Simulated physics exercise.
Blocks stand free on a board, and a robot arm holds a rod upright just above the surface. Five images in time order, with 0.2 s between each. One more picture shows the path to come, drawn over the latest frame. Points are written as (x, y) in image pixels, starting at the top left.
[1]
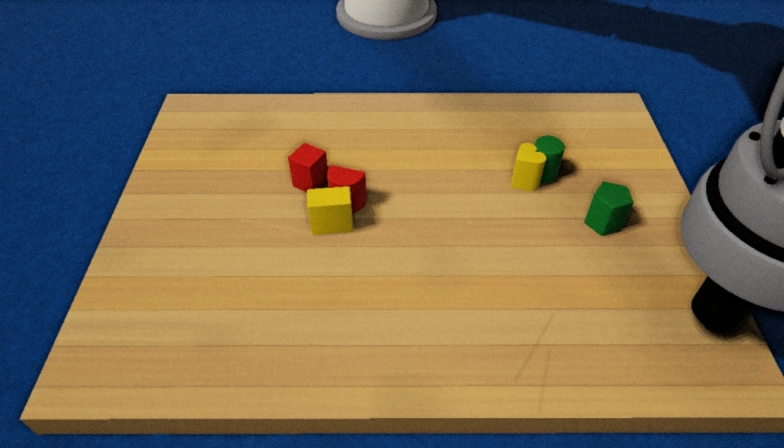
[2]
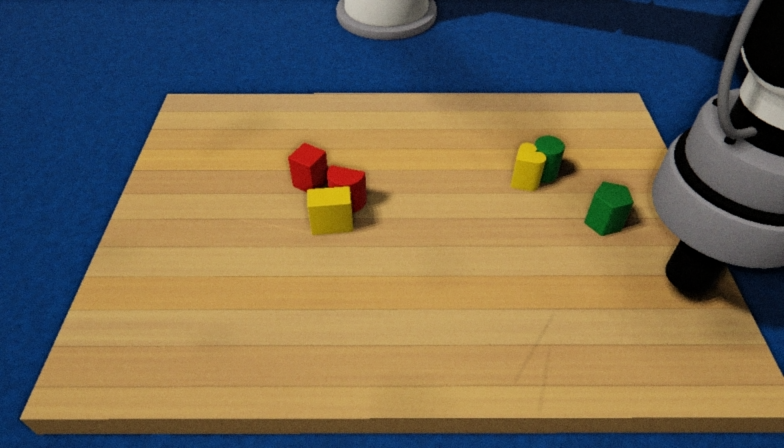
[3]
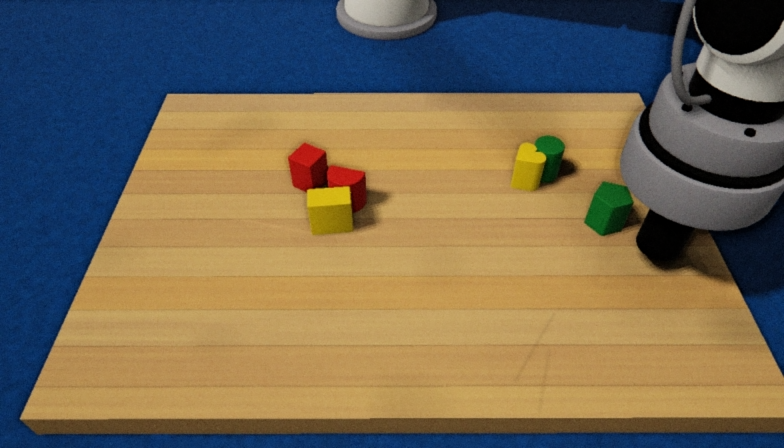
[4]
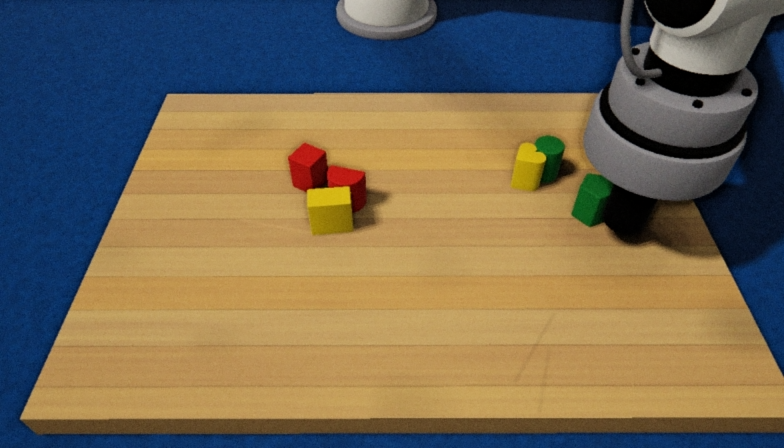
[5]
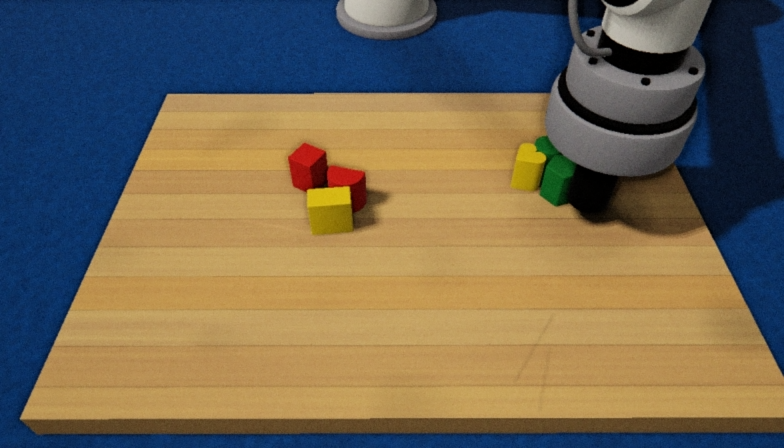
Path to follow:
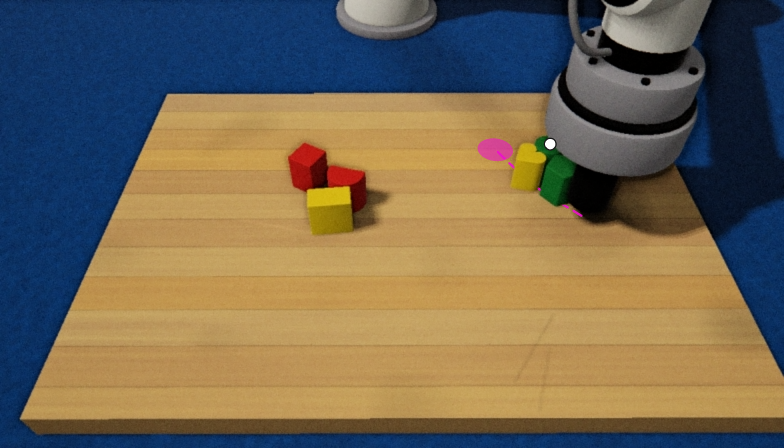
At the start, six red, yellow and green blocks sit in two loose groups on a wooden board, with a robot arm at the right edge. The arm moves left and away from the viewer, its black rod meets the green pentagon and pushes it up against the green round block beside the yellow heart.
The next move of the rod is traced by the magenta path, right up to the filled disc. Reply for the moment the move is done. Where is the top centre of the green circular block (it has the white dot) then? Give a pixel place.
In the picture, it is at (523, 109).
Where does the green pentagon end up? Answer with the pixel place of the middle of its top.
By then it is at (475, 107).
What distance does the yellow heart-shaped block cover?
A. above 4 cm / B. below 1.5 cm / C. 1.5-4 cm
It's A.
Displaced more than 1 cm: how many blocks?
Total moved: Three or more.
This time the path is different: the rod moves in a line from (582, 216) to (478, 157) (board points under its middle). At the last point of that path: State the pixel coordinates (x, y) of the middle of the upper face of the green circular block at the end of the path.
It is going to be at (526, 119).
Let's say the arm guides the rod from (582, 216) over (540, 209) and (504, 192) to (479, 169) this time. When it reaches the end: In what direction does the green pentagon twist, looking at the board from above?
Seen from above, its turn is clockwise.
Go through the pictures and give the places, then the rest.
In the first picture, lower end of the rod (715, 313), tops of blocks, yellow heart-shaped block (530, 153), green circular block (550, 144), green pentagon (615, 194).
In the second picture, rod (688, 277), blocks as before.
In the third picture, rod (657, 246), blocks as before.
In the fourth picture, rod (623, 221), green pentagon (600, 185).
In the fifth picture, rod (587, 201), yellow heart-shaped block (530, 153), green circular block (550, 144), green pentagon (566, 165).
The drawn path runs from (582, 216) over (532, 183) to (495, 150); the dot is on the green circular block.
On the path given first. One third of the way, rod (551, 179); yellow heart-shaped block (497, 141), turned 20° anticlockwise; green circular block (534, 128); green pentagon (529, 146).
Two thirds of the way, rod (521, 156); yellow heart-shaped block (469, 131), turned 75° anticlockwise; green circular block (528, 118); green pentagon (499, 126), turned 15° anticlockwise.
At the end, rod (498, 135); yellow heart-shaped block (463, 128), turned 110° anticlockwise; green circular block (523, 109); green pentagon (475, 107), turned 30° anticlockwise.
